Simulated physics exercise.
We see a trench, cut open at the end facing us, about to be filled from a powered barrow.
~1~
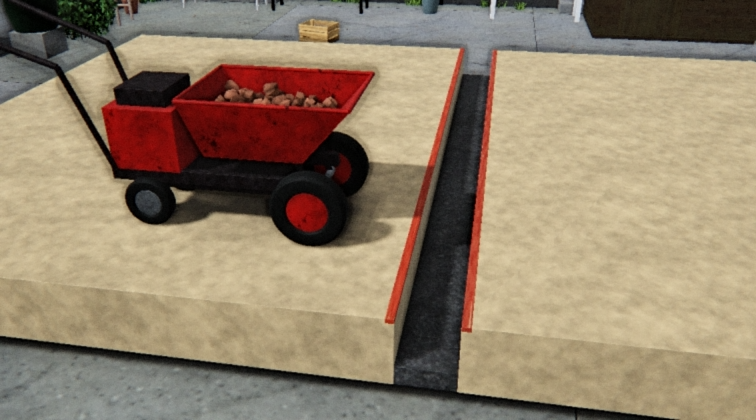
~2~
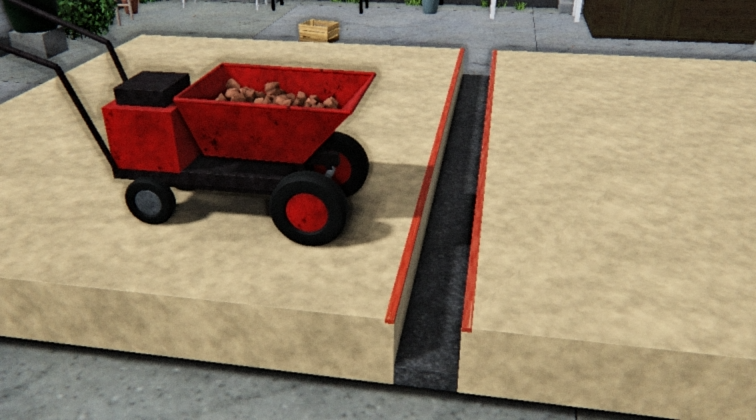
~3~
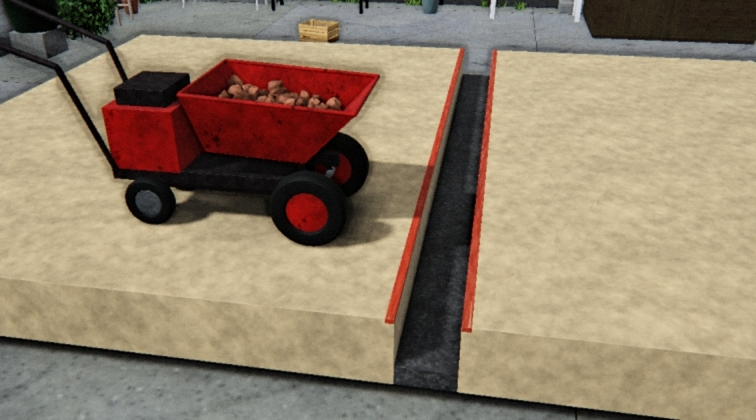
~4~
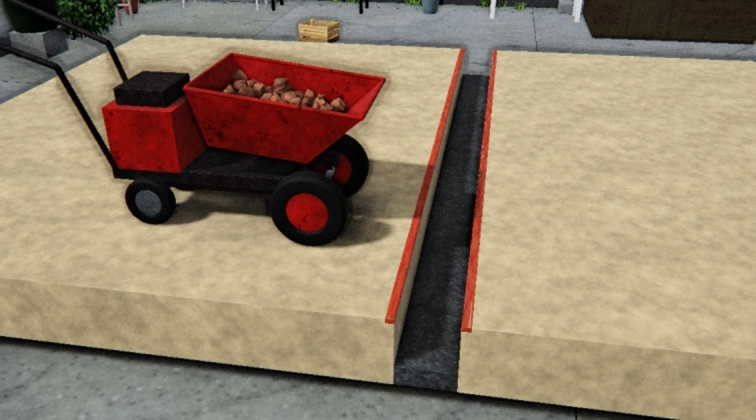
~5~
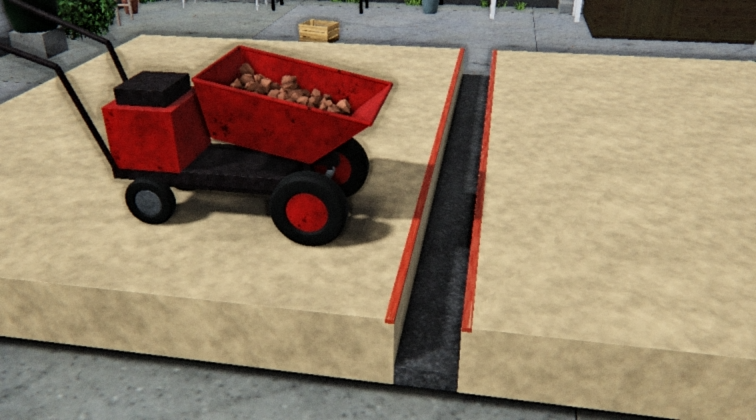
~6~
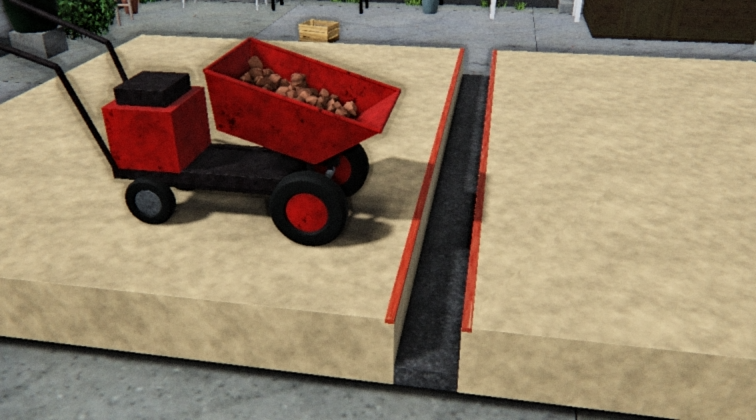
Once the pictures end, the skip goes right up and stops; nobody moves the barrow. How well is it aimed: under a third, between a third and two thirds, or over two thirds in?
The trench takes over two thirds.
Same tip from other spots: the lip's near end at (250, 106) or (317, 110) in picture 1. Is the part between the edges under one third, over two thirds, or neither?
First below one third, then over two thirds.
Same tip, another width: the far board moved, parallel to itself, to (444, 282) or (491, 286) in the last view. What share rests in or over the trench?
In turn 60 and 100 in a hundred.
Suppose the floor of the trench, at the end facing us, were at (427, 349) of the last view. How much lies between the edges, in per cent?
Roughly 80 in a hundred.
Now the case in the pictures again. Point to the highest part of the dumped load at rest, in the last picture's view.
Close to (497, 238).
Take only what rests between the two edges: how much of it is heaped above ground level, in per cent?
It comes to 0 per cent or so.
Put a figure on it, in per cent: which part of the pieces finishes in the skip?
It comes to 0 per cent or so.
Just after the last frame, skip tipped steeply; every one in the skip.
A moment on, skip tipped steeply; the larger part in the skip; about a tenth in or heaped over the trench; just a few beyond it; just a few falling.
Further on, skip tipped right over; about a tenth in the skip; the larger part in or heaped over the trench; about a tenth beyond it.
When it is over, skip tipped right over; the larger part in or heaped over the trench; about a tenth beyond it.
